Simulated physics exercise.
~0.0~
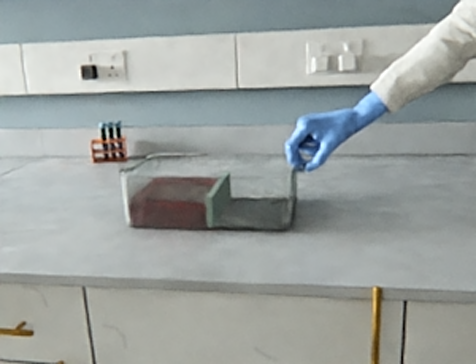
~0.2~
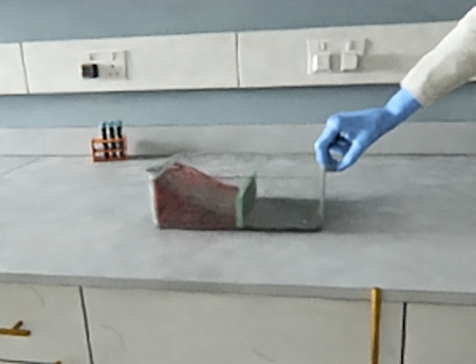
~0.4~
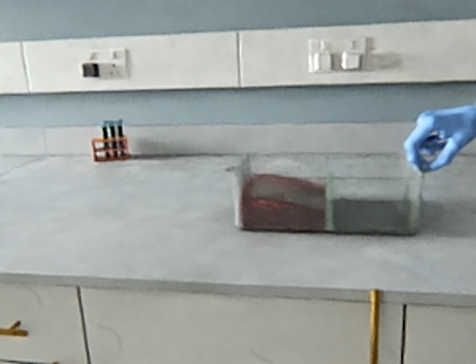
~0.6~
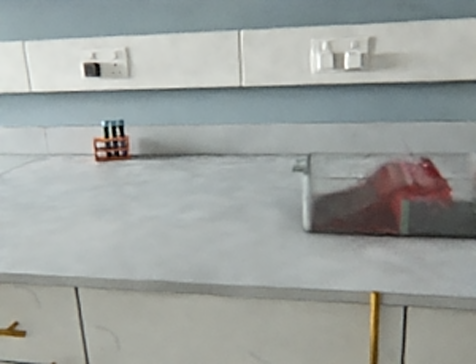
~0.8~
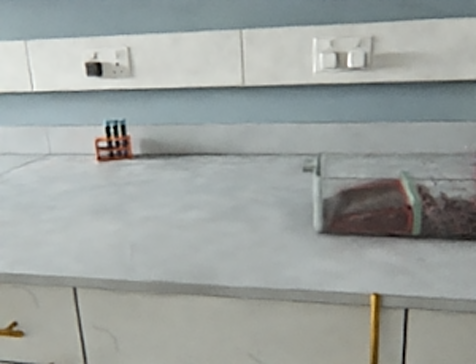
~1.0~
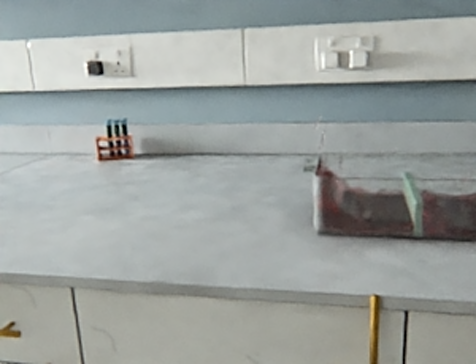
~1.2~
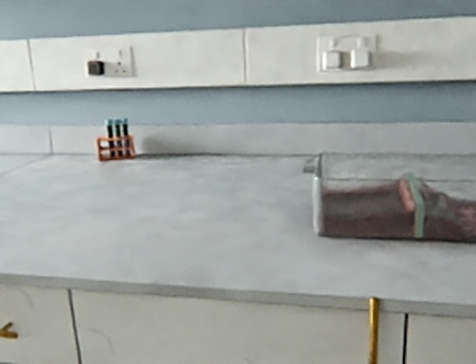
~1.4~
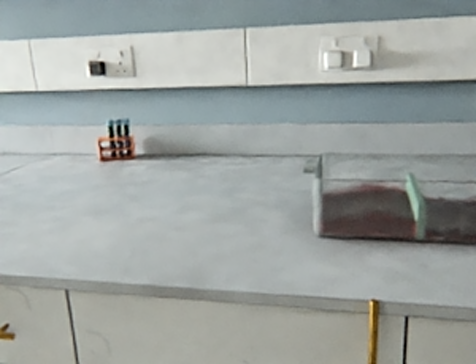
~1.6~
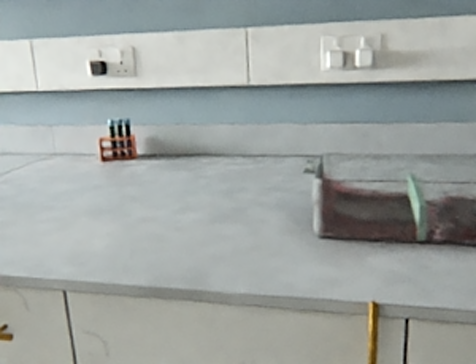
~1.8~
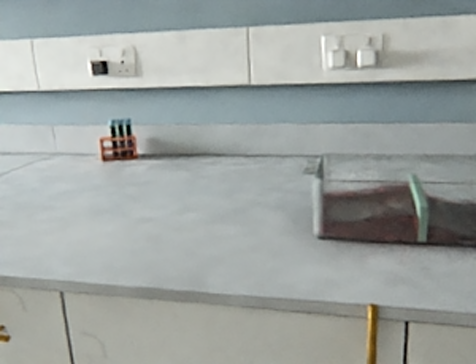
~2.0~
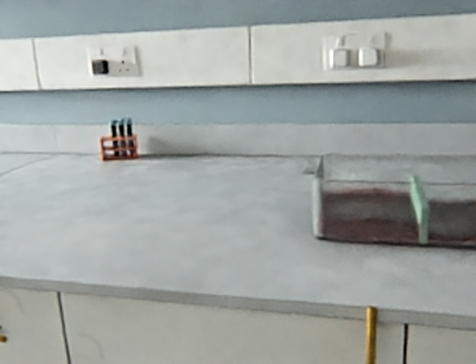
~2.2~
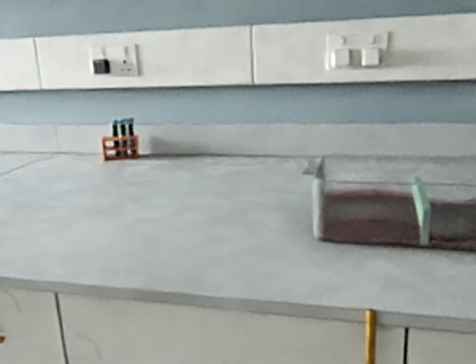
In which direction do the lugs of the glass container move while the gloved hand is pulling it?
The lugs move to the right, along with the rest of the container.
